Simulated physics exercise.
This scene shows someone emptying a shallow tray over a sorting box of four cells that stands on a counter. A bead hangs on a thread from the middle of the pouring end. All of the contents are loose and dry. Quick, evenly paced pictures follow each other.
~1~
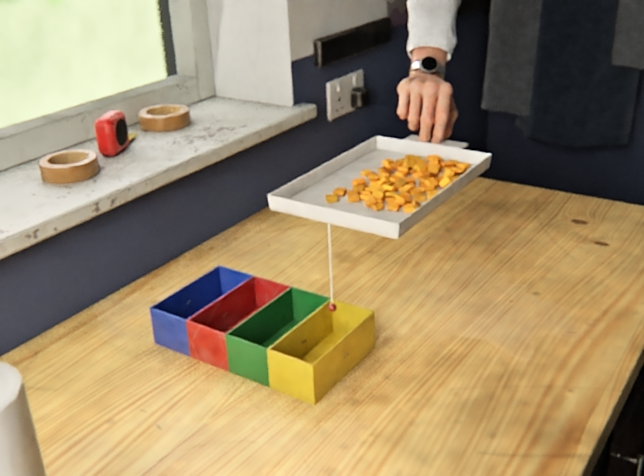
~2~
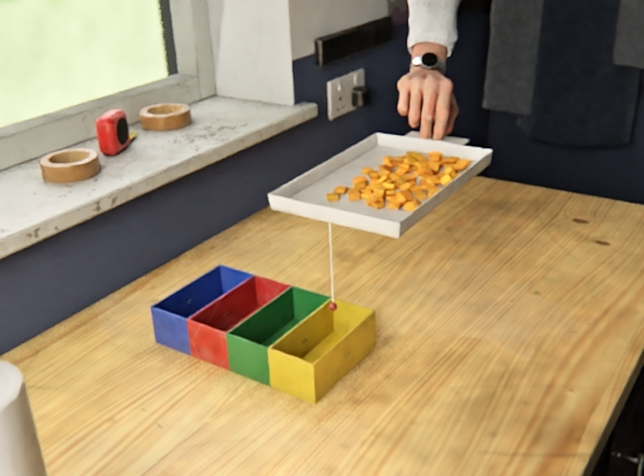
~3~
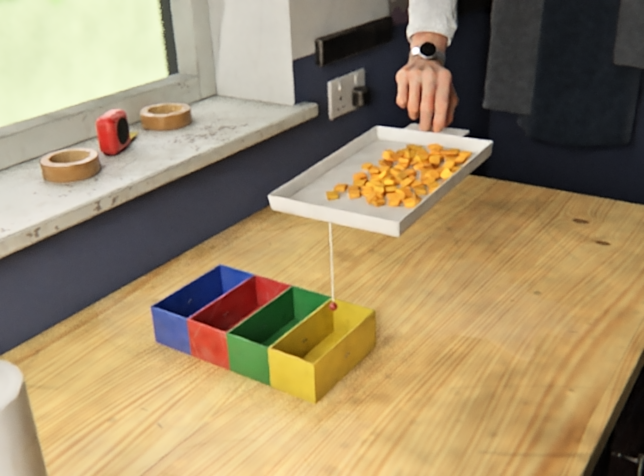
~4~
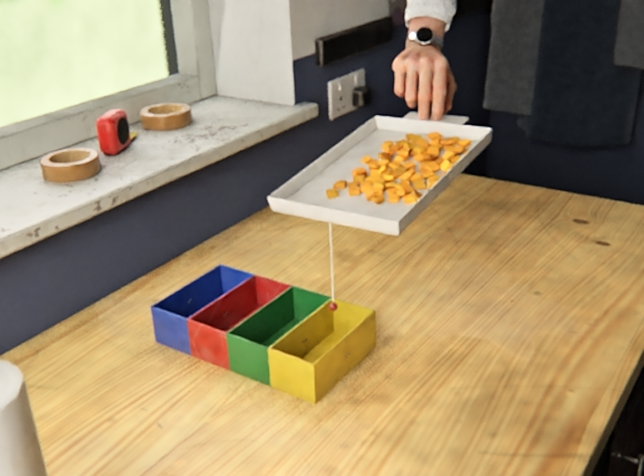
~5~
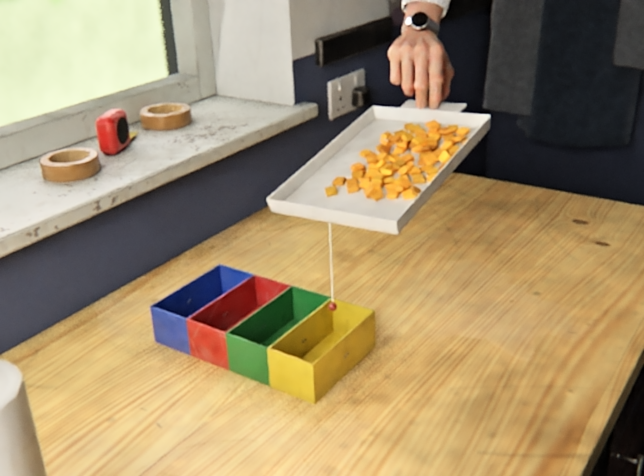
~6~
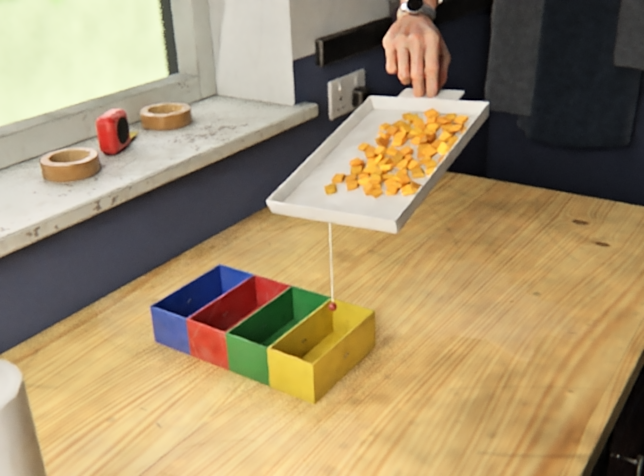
A hand with a watch at the wrist raises the far end of a shallow white tray above a wooden counter by a window, seen from above at an angle. Small orange pieces lie on the tray, a bead hangs by a thread from its near edge, and blue, red, green and yellow cells stand below, left to right. The tray steepens gradually, its left corner lowest, while the camera stays still.
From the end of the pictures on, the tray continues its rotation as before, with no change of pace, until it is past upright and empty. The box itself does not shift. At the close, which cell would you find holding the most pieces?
You would find the most in the green cell.
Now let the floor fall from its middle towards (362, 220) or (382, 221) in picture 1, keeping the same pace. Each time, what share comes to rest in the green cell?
Case one 0 %; case two 0 %.
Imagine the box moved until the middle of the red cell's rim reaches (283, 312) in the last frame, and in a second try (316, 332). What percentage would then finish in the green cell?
You'd get near 30 per cent and afterwards near 10 per cent.
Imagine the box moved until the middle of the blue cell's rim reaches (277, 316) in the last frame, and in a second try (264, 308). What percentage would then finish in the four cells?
You'd get 90 per cent first and 100 per cent second.
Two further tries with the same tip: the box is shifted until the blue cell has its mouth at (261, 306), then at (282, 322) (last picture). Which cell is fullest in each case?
That red cell; blue.
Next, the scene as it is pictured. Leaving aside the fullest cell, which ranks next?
Next in line is the yellow one.
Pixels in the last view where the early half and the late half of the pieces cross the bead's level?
Around (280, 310) and then (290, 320).
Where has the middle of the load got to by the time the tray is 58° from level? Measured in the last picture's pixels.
Roughly at (320, 194).
Shortly afterwards, tray tipped steeply; all but a few on the tray; a little falling or outside the box.
Next, tray tipped right over; near two thirds on the tray; near a quarter in the green cell; a little in the red cell; only a few in the yellow cell; only a few falling or outside the box.
Some moments later, tray tipped past a quarter turn; near half in the green cell; near a quarter in the yellow cell; a little in the red cell; a little falling or outside the box.
In the end, tray tipped past a quarter turn; near half in the green cell; near a quarter in the yellow cell; a little in the red cell; none at all in the blue cell; a little outside the box.
